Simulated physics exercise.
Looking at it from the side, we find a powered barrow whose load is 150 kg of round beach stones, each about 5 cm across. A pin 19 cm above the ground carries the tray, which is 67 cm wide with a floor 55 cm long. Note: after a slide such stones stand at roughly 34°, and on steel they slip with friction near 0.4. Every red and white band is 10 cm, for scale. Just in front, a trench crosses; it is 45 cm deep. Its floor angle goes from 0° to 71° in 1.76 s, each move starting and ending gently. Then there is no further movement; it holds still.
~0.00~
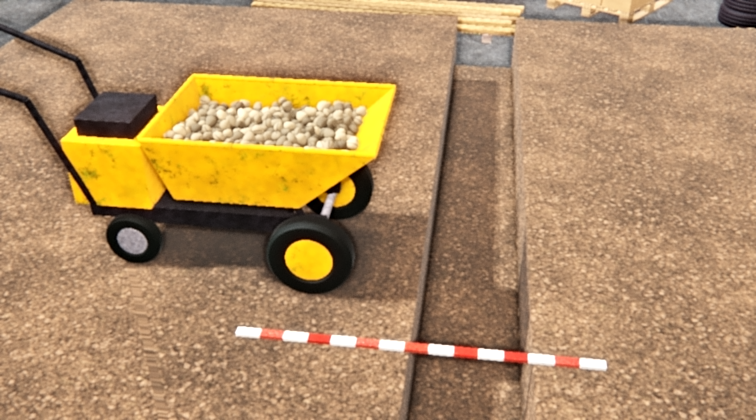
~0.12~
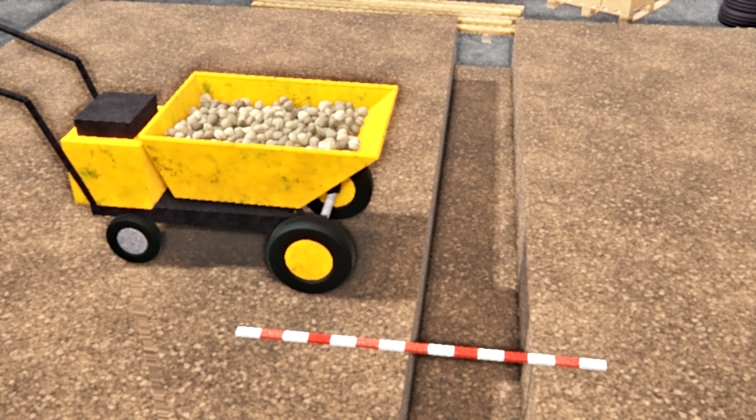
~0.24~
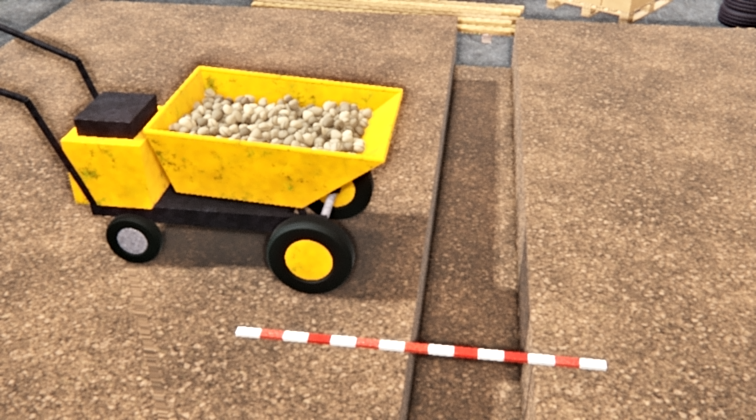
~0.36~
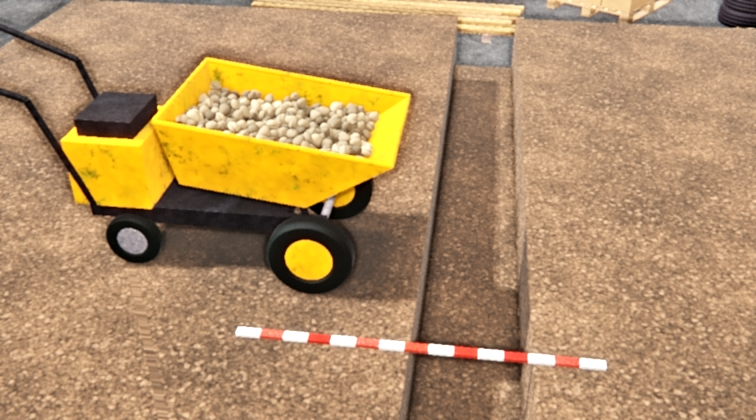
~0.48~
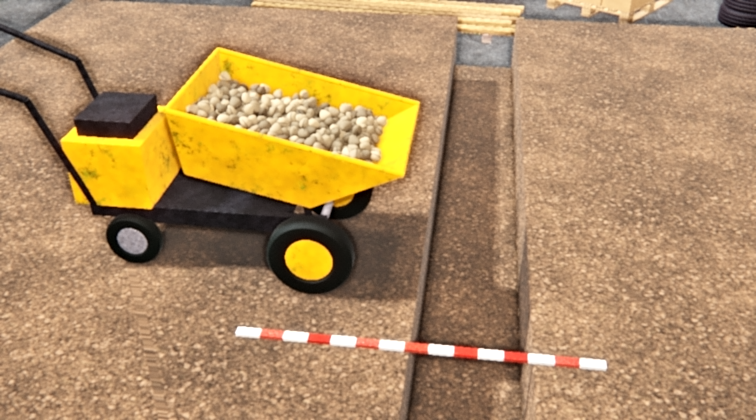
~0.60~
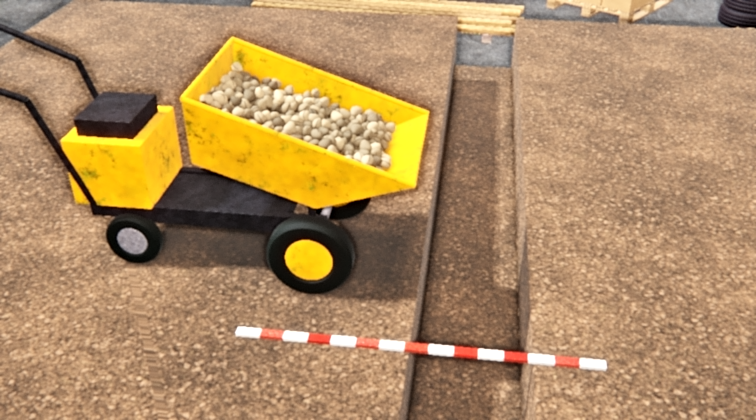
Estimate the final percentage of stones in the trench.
I would say 99 percent.
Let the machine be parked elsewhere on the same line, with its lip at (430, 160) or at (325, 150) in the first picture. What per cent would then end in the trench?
50 and 100 %.
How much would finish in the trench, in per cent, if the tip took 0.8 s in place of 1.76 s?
Something close to 95 per cent.
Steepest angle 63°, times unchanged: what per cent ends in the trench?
Roughly 100 per cent would end in the trench.
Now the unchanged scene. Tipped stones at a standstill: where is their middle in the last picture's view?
Near (481, 328).
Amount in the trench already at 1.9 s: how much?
I'd put it near 80 per cent.
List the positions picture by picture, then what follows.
In the first picture, lip at (375, 156), floor tilted 0°, highest stones at (315, 115).
In the second picture, lip at (377, 157), floor tilted 1°, highest stones at (300, 117); the stones move at 0.1 m/s on average.
In the third picture, lip at (383, 161), floor tilted 4°, highest stones at (247, 113); the stones move at 0.2 m/s on average.
In the fourth picture, the tray is at 8°, its lip at (392, 167); the top of the load is at (220, 102); the stones move at 0.3 m/s on average.
In the fifth picture, the tray is at 13°, its lip at (403, 175); the top of the load is at (226, 93); the stones move at 0.4 m/s on average.
In the sixth picture, lip at (415, 186), floor tilted 19°, highest stones at (236, 85); the stones move at 0.5 m/s on average.
After 1.3 s the floor is at 60°; 97 % in the tray, 3 % in the trench; the foremost stones are at (482, 251).
After 1.9 s the floor is at 71°; 21 % in the tray, 79 % in the trench, 1 % past the trench; the foremost stones are at (546, 282).
After 2.2 s the floor is at 71°; 1 % in the tray, 98 % in the trench, 1 % past the trench; the foremost stones are at (572, 281).
After 4.2 s the floor is at 71°; 0 % in the tray, 99 % in the trench, 1 % past the trench; the foremost stones are at (580, 291).
